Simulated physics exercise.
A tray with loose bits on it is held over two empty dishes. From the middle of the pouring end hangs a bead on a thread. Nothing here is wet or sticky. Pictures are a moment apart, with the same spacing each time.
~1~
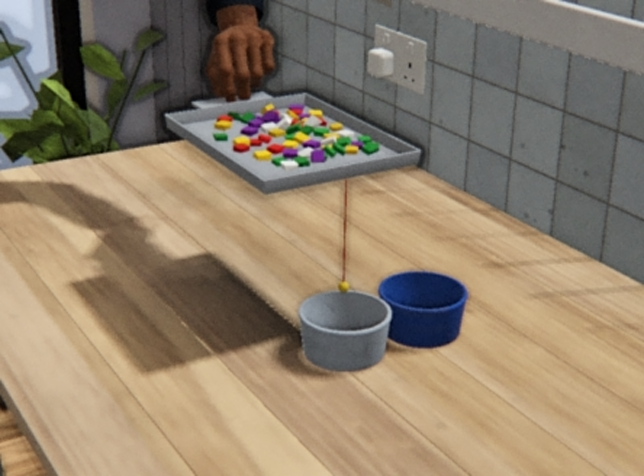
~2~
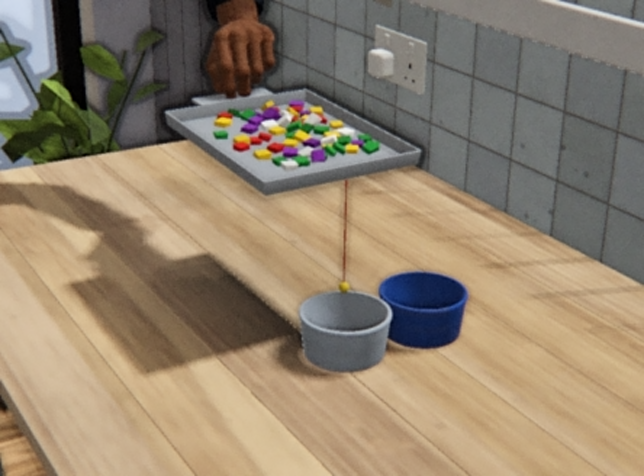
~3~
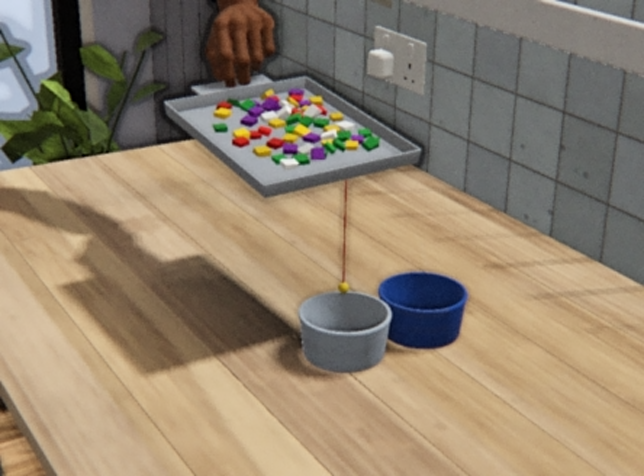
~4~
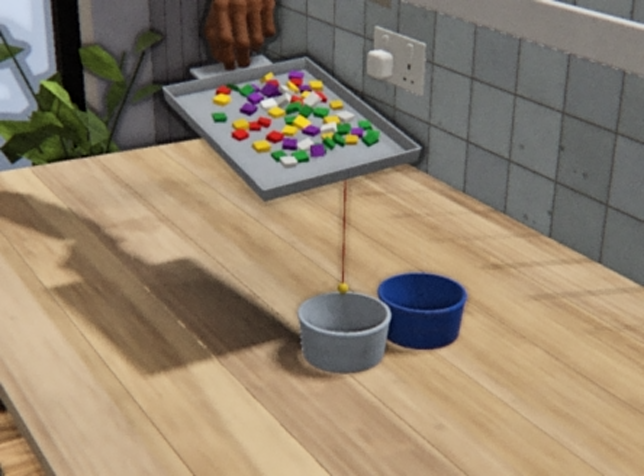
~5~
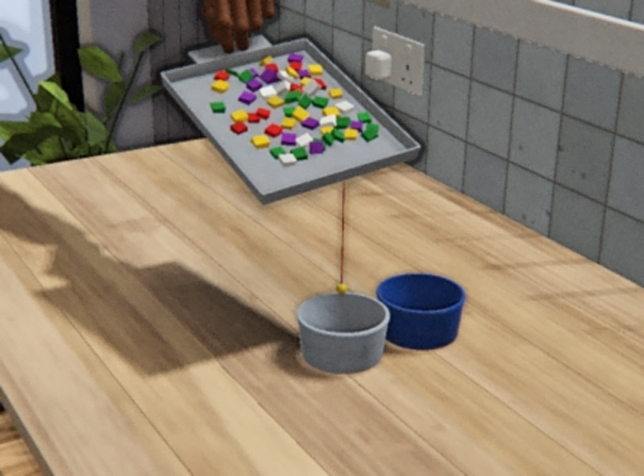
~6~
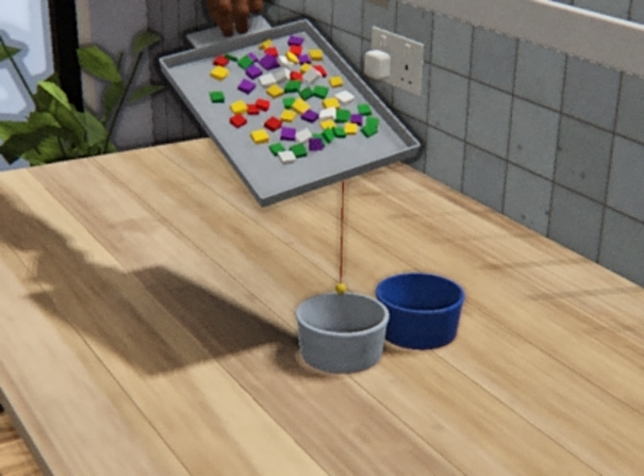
The clip opens on a hand holding a grey tray of colourful mosaic tiles above a grey dish and a blue dish on a wooden table, a yellow bead hanging from its near edge. The hand then raises the back of the tray, gradually steepening its slope, with the near left corner lowest.
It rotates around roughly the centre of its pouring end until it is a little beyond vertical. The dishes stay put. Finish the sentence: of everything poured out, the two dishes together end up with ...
They end up with a minority of it.
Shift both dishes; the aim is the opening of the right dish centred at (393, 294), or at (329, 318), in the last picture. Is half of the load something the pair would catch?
Try 1: Not up to half; try 2: In excess of half.
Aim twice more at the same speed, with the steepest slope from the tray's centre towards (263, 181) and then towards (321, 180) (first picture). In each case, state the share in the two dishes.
About 10 % and 20 %.
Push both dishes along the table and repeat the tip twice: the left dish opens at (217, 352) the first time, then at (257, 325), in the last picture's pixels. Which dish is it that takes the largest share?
First try, the rightmost dish; second try, the leftmost dish.
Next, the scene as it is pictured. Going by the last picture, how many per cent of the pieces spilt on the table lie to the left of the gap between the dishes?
Left share: Close to 90 %.
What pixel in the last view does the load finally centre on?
Near pixel (296, 378).
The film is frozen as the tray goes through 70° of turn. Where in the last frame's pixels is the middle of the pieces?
In the last view, the load is centred close to (300, 149).
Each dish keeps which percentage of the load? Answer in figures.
The left dish has 20 per cent, the right dish has 0.
Shortly afterwards, tray tipped steeply; all but a few on the tray; only a few in the air.
Next, tray tipped past a quarter turn; near a third on the tray; only a few in the left dish; a little outside both; near a third in the air.
Some moments later, tray tipped past a quarter turn; near a quarter in the left dish; the bulk outside both.
In the end, tray tipped past a quarter turn; near a quarter in the left dish; none at all in the right dish; the bulk outside both.
